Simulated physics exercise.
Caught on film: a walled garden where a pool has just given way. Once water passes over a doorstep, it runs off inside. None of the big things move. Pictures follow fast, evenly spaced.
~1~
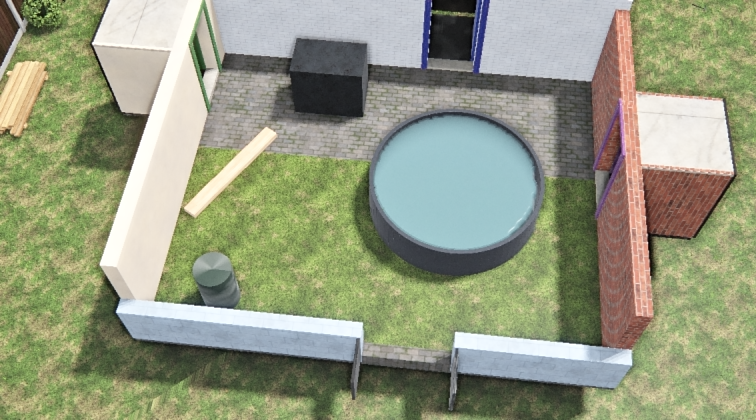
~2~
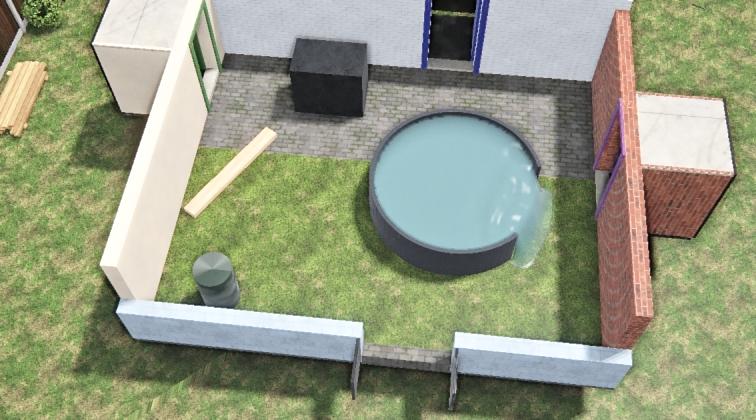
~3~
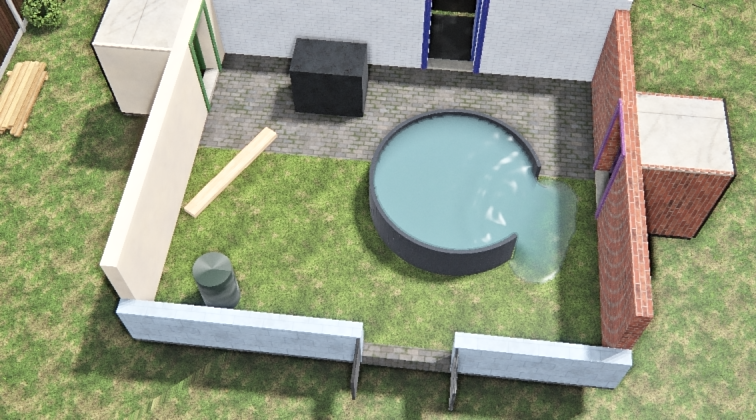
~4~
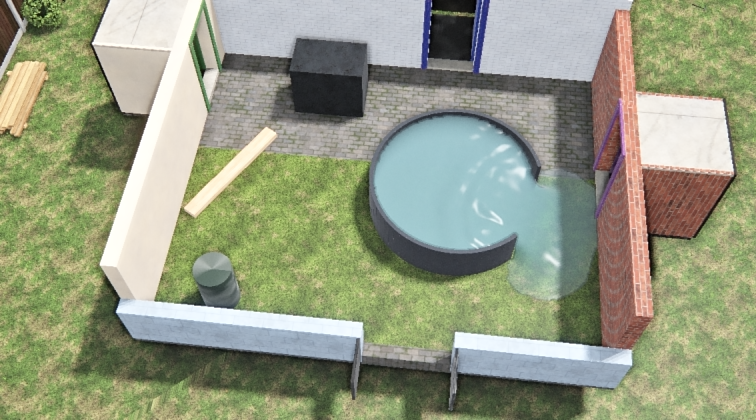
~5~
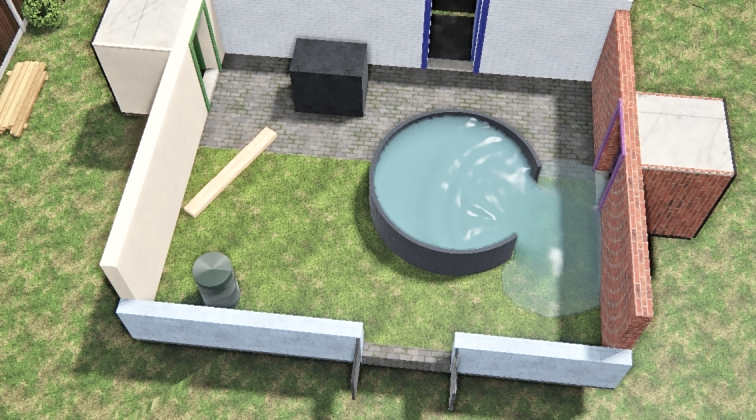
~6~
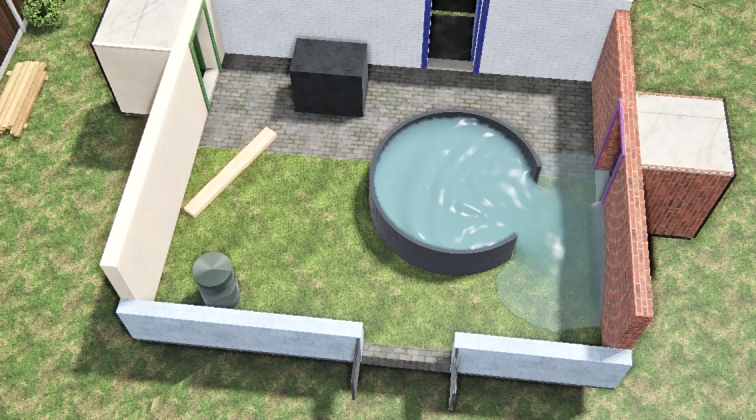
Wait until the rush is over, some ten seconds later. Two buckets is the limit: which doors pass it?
One by one: The green door is not swamped. The blue door is not swamped. The purple door is swamped.
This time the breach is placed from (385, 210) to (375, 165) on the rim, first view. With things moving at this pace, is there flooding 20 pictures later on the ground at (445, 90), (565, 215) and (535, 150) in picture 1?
Point one not reached; point two not reached; point three not reached.
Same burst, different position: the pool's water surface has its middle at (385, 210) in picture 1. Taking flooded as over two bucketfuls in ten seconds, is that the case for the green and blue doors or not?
In short: Green door misses the threshold; blue door overshoots the limit.
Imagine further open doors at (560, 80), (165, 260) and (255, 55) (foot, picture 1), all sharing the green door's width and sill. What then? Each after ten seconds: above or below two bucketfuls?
Checking each in order, the first beats the threshold, the second misses the threshold, and the third misses the threshold.
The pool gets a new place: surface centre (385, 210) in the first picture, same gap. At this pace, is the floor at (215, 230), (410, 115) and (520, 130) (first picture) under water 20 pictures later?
Spot by spot, in the order asked: Untouched, untouched, swamped.
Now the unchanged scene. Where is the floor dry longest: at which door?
Answer is the door marked green.
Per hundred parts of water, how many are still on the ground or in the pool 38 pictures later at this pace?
Near 84 in a hundred.
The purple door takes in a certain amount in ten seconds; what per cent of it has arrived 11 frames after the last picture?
It comes to around 40 percent of the ten-second total.
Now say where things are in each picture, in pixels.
The first frame shows the round pool at (456, 180) is whole and still.
In the second frame, water pours out at (533, 218) and has run to (546, 191).
In the third frame, the front is at (563, 187), out from the gap at (532, 220).
In the fourth frame, the front is at (594, 192), out from the gap at (532, 221).
In the fifth frame, the front is at (595, 302), out from the gap at (532, 221).
In the sixth frame, the front is at (599, 323), out from the gap at (532, 221).
A moment on, water covers 15 % of the floor; the green door not reached, the blue door not reached, the purple door far over two buckets in.
Next, water covers 25 % of the floor; the green door not reached, the blue door not reached, the purple door far over two buckets in.
Then, water covers 45 % of the floor; the green door not reached, the blue door wet at the sill, nothing in, the purple door far over two buckets in.
Later, water covers 85 % of the floor; the green door not reached, the blue door wet at the sill, nothing in, the purple door far over two buckets in.
In the end, water covers 95 % of the floor; the green door wet at the sill, nothing in, the blue door under two buckets in, the purple door far over two buckets in.
